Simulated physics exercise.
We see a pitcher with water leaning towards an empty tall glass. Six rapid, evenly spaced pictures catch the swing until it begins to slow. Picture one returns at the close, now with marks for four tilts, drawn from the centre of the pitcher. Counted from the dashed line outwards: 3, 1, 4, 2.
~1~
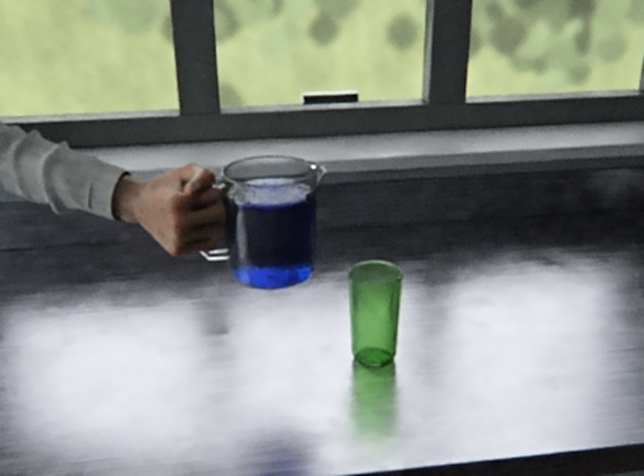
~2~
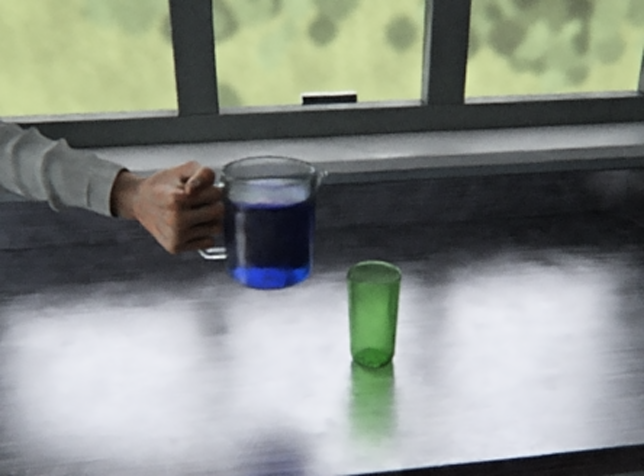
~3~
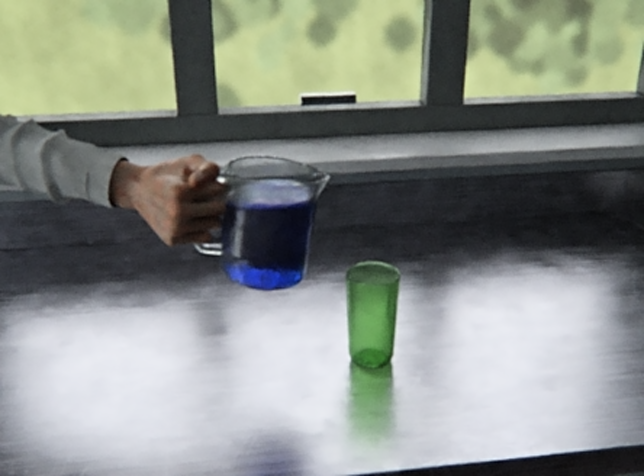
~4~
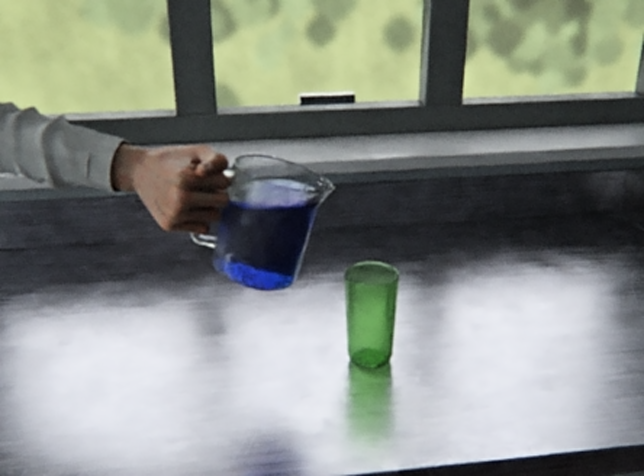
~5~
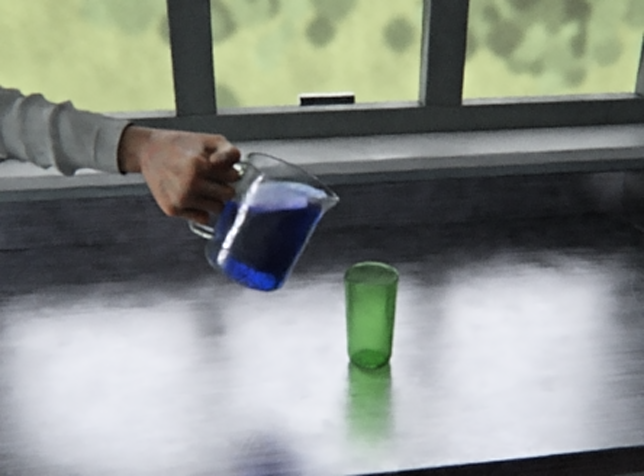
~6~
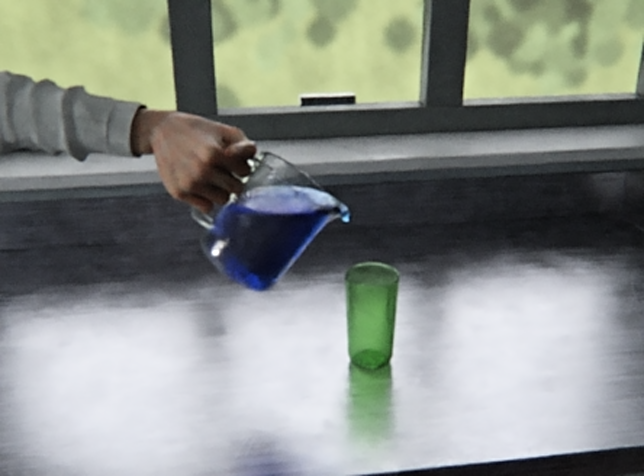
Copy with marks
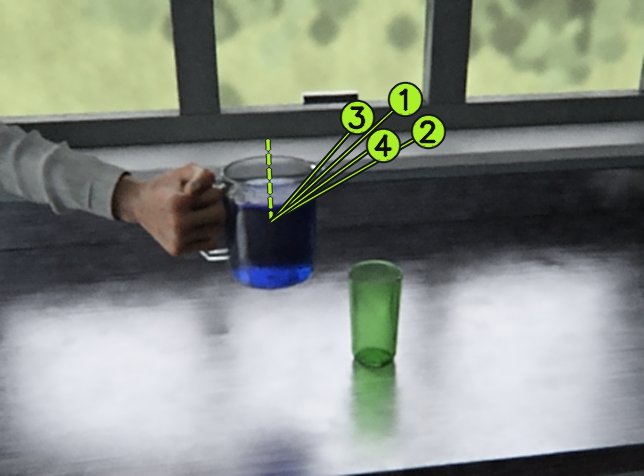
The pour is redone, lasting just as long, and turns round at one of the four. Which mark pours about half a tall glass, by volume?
It is 1.
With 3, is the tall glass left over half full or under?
Under.
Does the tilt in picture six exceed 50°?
No.
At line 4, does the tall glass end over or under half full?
Over half.
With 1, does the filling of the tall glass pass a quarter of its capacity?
Yes.
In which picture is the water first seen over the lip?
Picture 6.
On the marked copy, 1 at (393, 110); 2 at (413, 139); 3 at (349, 132); 4 at (367, 151).
With 1, the tall glass ends with about 51 % of what it can hold.
With 2, the tall glass ends with about 92 % of what it can hold; 4 % of the water is spilt.
With 3, the tall glass ends with about 32 % of what it can hold.
With 4, the tall glass ends with about 74 % of what it can hold.
